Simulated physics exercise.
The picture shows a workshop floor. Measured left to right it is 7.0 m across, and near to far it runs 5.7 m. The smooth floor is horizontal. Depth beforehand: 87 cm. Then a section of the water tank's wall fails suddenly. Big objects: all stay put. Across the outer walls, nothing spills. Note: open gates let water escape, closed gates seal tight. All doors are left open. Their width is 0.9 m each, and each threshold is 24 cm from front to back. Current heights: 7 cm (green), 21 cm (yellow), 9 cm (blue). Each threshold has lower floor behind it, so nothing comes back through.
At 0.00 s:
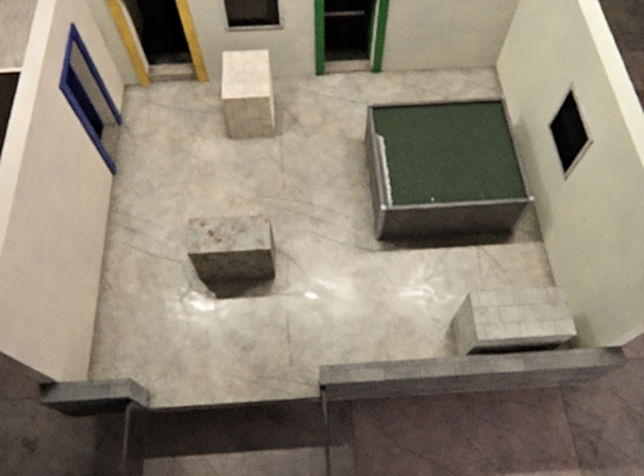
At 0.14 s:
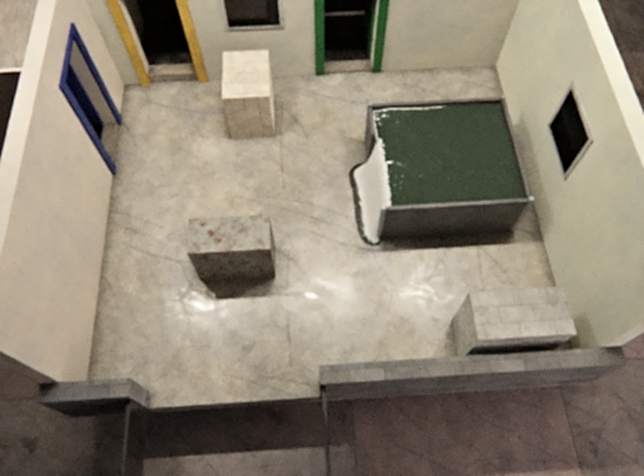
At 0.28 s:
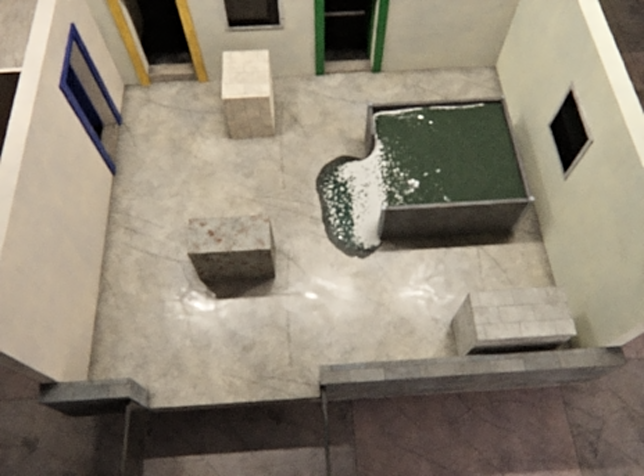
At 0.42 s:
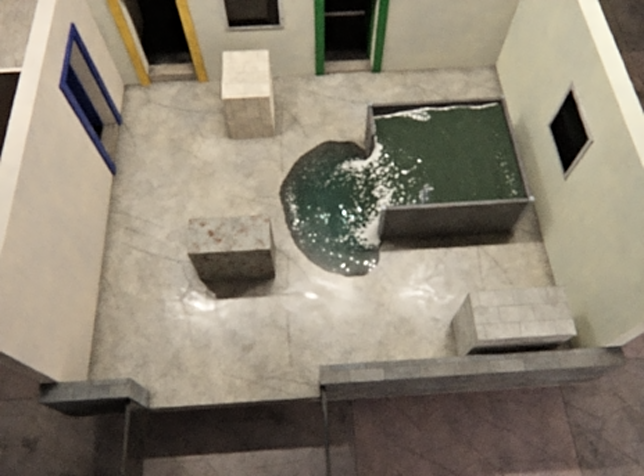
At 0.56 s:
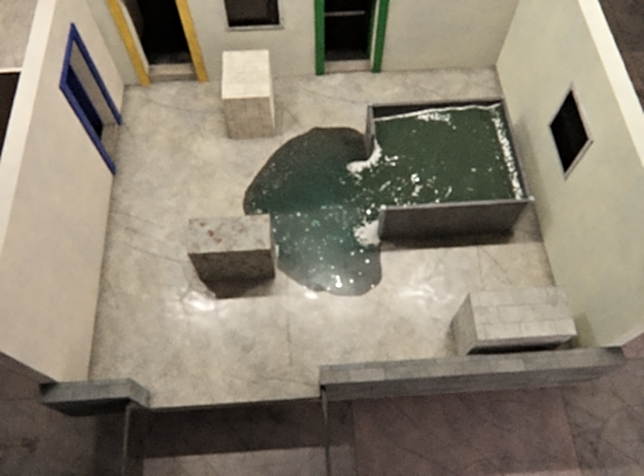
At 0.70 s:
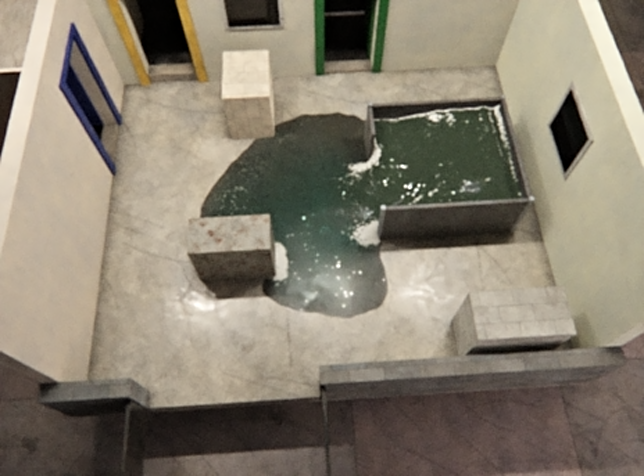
On a pale, smooth workshop floor with scattered blocks, a large tank at the right holds still, dark green water. Water bursts from the tank's left side in white foam, then spreads leftward across the floor in a widening, rounded dark pool that reaches the speckled block.
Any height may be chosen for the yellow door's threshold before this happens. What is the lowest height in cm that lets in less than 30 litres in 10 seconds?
14 cm.
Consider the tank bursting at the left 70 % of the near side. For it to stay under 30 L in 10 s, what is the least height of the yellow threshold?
Then 9.5 cm.
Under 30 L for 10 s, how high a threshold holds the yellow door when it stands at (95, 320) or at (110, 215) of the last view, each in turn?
Minimums: About 7.0 cm and 33 cm.
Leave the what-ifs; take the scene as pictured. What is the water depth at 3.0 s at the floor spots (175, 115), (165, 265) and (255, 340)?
Taking the spots in order: About 2, 2 and 4 centimetres.
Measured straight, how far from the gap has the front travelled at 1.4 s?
The front is some 4.6 m out.
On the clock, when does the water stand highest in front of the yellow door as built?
I'd guess close to 3.6 seconds.
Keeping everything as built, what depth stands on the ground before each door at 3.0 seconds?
Before green it's 3 cm, before yellow 15 cm, before blue 24 cm.
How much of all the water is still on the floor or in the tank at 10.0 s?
Around 64 percent is still there.
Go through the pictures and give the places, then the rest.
In the first frame, still water, 87 cm deep, in the water tank at (446, 153); the yellow door at (161, 41) is dry.
In the second frame, the gap is at (377, 193), the front 0.3 m out at (355, 183); the back of the water tank holds 87 cm.
In the third frame, water pours out at (377, 193) and has run 0.8 m, to (324, 200); about 13 cm deep outside, 87 cm at the back.
In the fourth frame, the gap is at (376, 194), the front 1.5 m out at (284, 196); the back of the water tank holds 84 cm.
In the fifth frame, the gap is at (376, 194), the front 2.1 m out at a hidden place; the back of the water tank holds 75 cm.
In the sixth frame, the gap is at (376, 194), the front 2.8 m out at a hidden place; the back of the water tank holds 73 cm; the yellow door at (161, 41), 4.5 m from the gap, is still 2.2 m from the nearest water.
After 1.4 s water covers 40 % of the floor, deepest (40 cm) near (287, 265); it has not reached the yellow door.
After 3.0 s water covers 60 % of the floor, deepest (43 cm) near (124, 89); 15 cm at the yellow door, 0 litres in over its 21 cm threshold.
After 10.0 s water covers 100 % of the floor, deepest (10 cm) near (117, 343); 8 cm at the yellow door, 4 litres in over its 21 cm threshold.
At the yellow door as built, the water arrived by 2.6 s and peaked near 20 cm at 3.6 s.
Run again over the same 10 s with other heights there, 42 litres in over 12.5 cm, 14 litres over 17 cm. The limit of 30 litres is kept from about 14 cm up.
